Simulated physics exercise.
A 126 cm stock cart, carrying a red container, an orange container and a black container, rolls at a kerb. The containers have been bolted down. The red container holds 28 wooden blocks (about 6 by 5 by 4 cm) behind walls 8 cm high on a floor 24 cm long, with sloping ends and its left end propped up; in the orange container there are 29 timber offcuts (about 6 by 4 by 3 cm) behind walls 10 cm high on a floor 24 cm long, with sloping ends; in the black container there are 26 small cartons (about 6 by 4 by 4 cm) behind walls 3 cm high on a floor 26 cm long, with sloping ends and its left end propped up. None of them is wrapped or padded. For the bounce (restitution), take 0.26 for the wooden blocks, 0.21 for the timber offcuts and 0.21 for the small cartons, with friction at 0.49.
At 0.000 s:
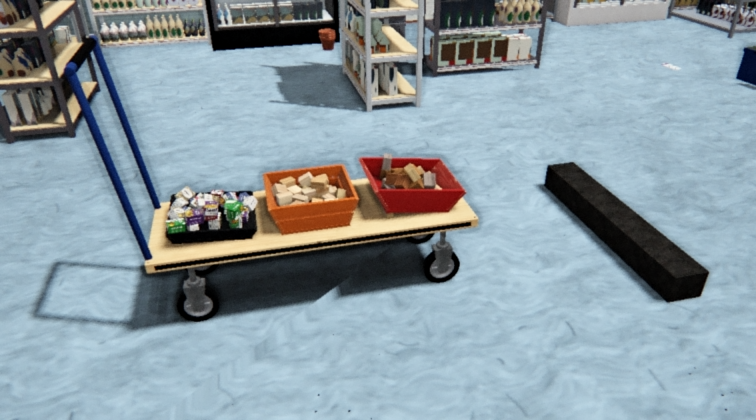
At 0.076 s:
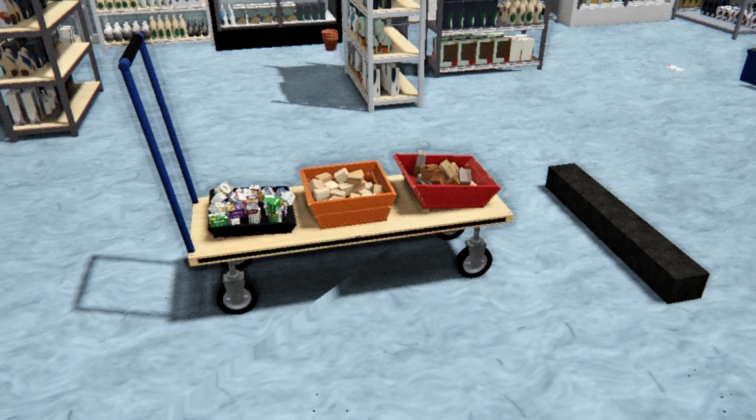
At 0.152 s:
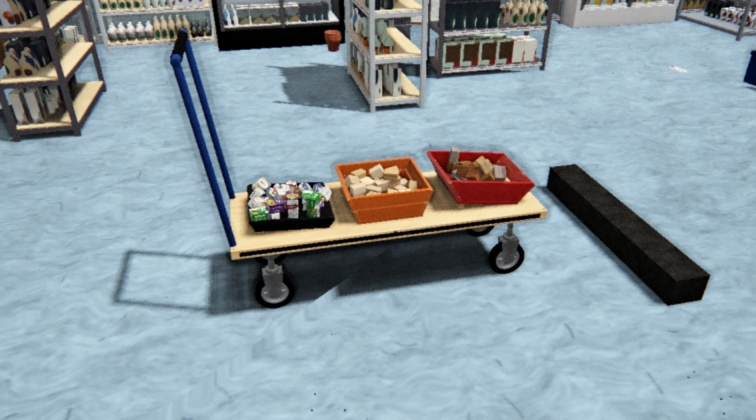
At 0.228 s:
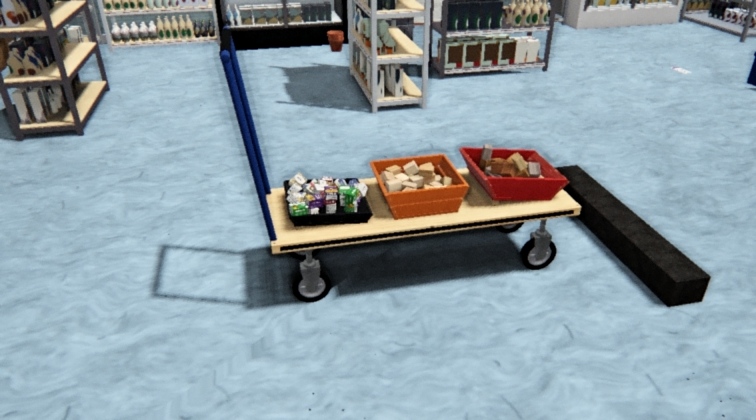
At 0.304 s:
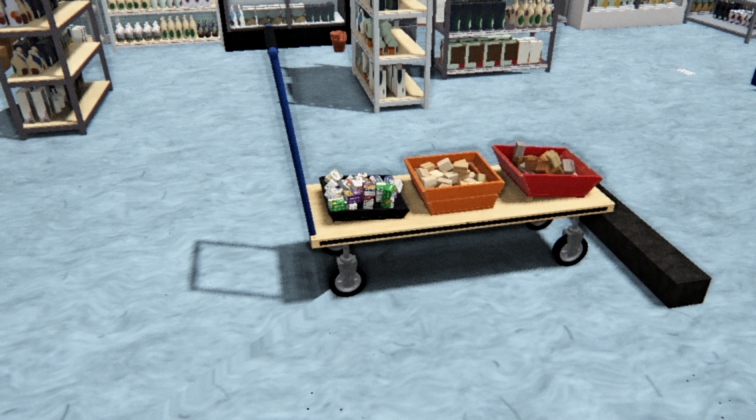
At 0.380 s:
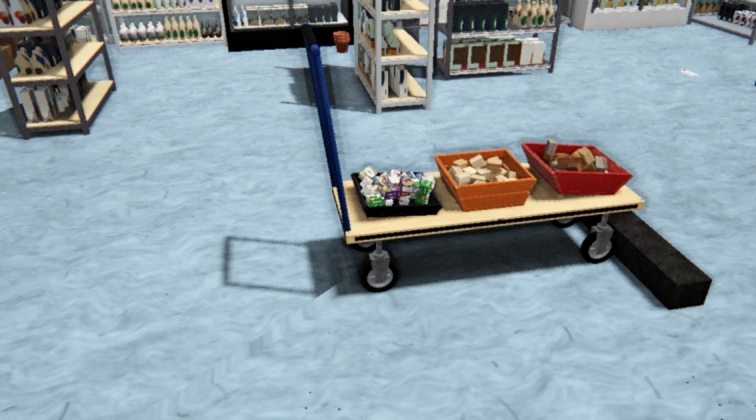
A flat stock cart with a blue handle stands on a pale blue shop floor, seen from slightly above, with stocked shelves behind. It carries a black container of small cartons at left, an orange one of pale blocks in the middle and a red one of brownish wooden pieces at right. The cart rolls rightward to the dark kerb, its load staying inside, while the camera shifts slightly.
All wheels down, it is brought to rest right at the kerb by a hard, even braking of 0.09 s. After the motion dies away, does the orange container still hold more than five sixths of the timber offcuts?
Yes, less than a sixth are out.
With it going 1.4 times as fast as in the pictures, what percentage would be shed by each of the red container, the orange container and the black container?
Red container 40, orange container 0, black container 50 per cent.
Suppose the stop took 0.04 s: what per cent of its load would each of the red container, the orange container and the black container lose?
Result - red container: 20 percent, orange container: 0 percent, black container: 30 percent.
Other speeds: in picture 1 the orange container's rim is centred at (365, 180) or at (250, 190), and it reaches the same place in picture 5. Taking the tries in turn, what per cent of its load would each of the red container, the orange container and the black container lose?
Per cent lost, first try then second - red container: 10, 40; orange container: 0, 0; black container: 10, 40.
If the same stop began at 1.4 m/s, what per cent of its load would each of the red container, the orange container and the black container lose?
Then the red container sheds 10 per cent of its load, the orange container 0 per cent, and the black container 10 per cent.
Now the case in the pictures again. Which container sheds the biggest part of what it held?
Black container.
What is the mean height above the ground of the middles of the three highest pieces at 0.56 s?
Height, averaged: Around 52 cm.
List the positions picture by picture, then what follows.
In the first picture (places track the rim corner closest to us here; the camera moves round a little), orange container (271, 208); red container (377, 190); 77 cm to go; all still inside.
Orange container (311, 203); red container (415, 185); 62 cm to go, in the second picture.
Orange container (350, 198); red container (451, 181); 47 cm to go, in the third picture.
Orange container (388, 194); red container (487, 178); 32 cm to go, in the fourth picture.
Orange container (425, 190); red container (522, 174); 17 cm to go, in the fifth picture.
Orange container (458, 186); red container (554, 171); stopping; all still inside, in the sixth picture.
After 0.44 s, the red container has all 28, the orange container has all 29 and the black container is down by 2 of 26.
After 0.56 s, the red container is down by 1 of 28, the orange container has all 29 and the black container is down by 5 of 26.
After 0.79 s, the red container is down by 3 of 28, the orange container has all 29 and the black container is down by 7 of 26.
Final count (at 1.30 s), the red container is down by 4 of 28, the orange container has all 29 and the black container is down by 8 of 26. Asked share, 0 of 29, 0 per cent.
